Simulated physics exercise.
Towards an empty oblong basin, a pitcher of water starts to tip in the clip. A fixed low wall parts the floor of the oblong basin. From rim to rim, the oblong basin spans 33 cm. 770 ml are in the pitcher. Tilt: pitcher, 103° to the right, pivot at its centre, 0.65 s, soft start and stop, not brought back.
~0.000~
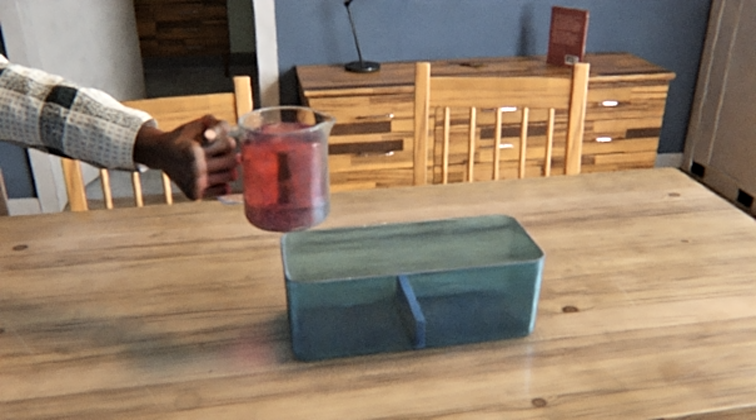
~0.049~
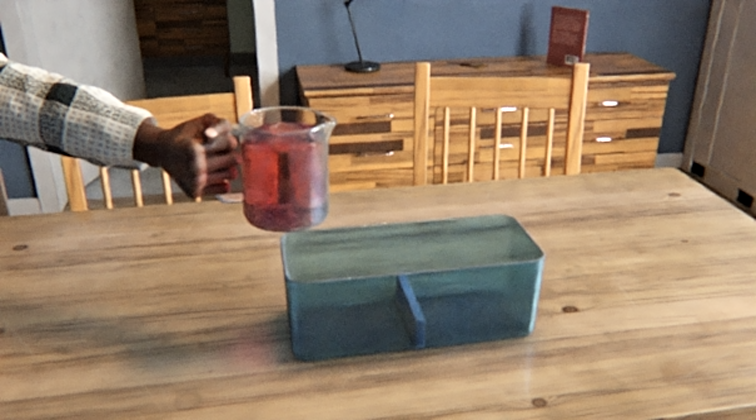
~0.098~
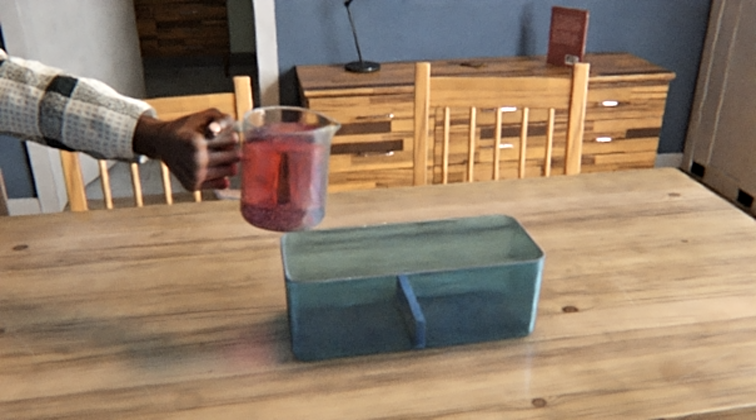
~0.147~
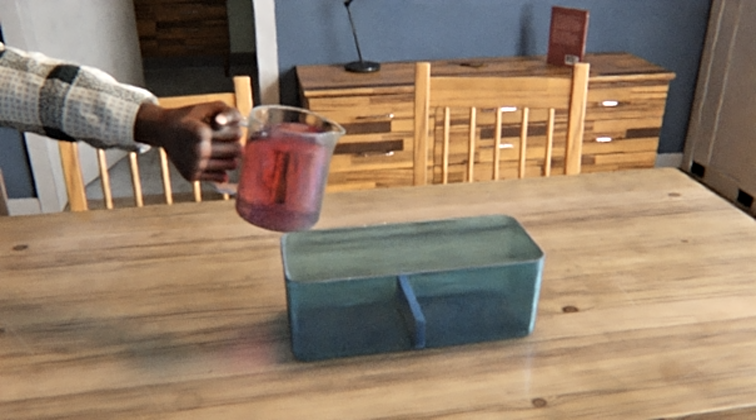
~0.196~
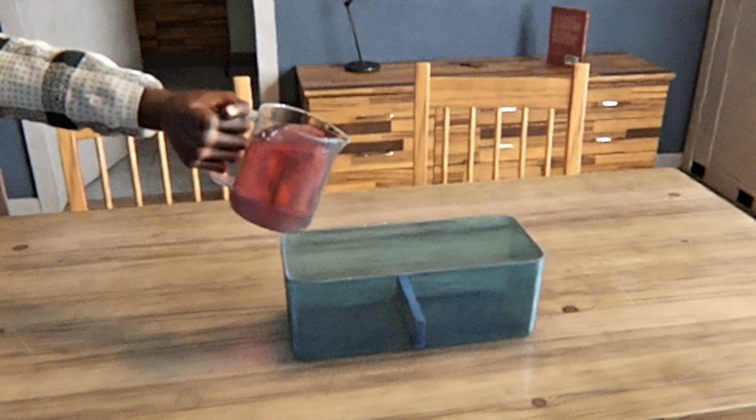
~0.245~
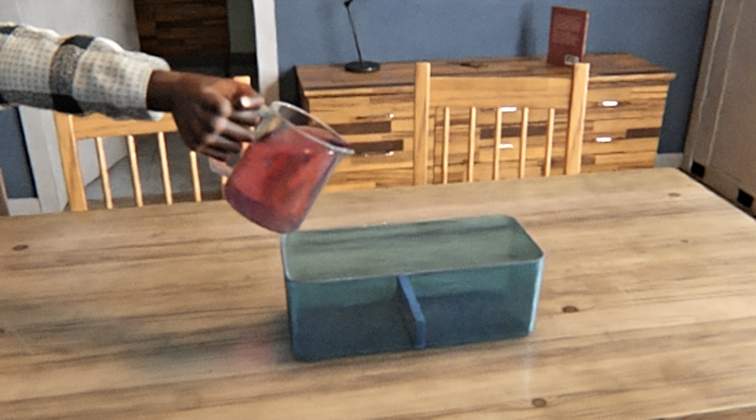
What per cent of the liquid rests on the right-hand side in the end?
21 percent.
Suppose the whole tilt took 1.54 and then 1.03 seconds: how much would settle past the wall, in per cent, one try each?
In turn about 30 and 25 per cent.
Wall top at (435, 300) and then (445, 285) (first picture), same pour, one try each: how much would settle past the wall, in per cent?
In turn about 15 and 5 per cent.
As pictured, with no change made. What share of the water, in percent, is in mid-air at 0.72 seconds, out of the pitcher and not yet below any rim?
About 14 % of the total.
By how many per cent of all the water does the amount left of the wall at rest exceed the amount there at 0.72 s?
Some 24 per cent.
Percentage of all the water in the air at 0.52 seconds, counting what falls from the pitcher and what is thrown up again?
Some 22 per cent.
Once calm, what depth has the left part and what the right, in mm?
Some 30 mm on the left and 8 mm on the right.
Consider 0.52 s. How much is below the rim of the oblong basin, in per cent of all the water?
The basin holds roughly 14 in a hundred parts at that moment.
By 0.52 s the tilt is 93° and 64 per cent is still to pour, 11 is left of the wall and 4 right of it.
By 0.72 s the tilt is 103° and 21 per cent is still to pour, 53 is left of the wall and 11 right of it.
By 0.92 s the tilt is 103° and 6 per cent is still to pour, 73 is left of the wall and 15 right of it.
By 1.15 s the tilt is 103° and 1 per cent is still to pour, 78 is left of the wall and 18 right of it.
At rest 76 per cent lies left of the wall, 21 right of it and 2 outside.
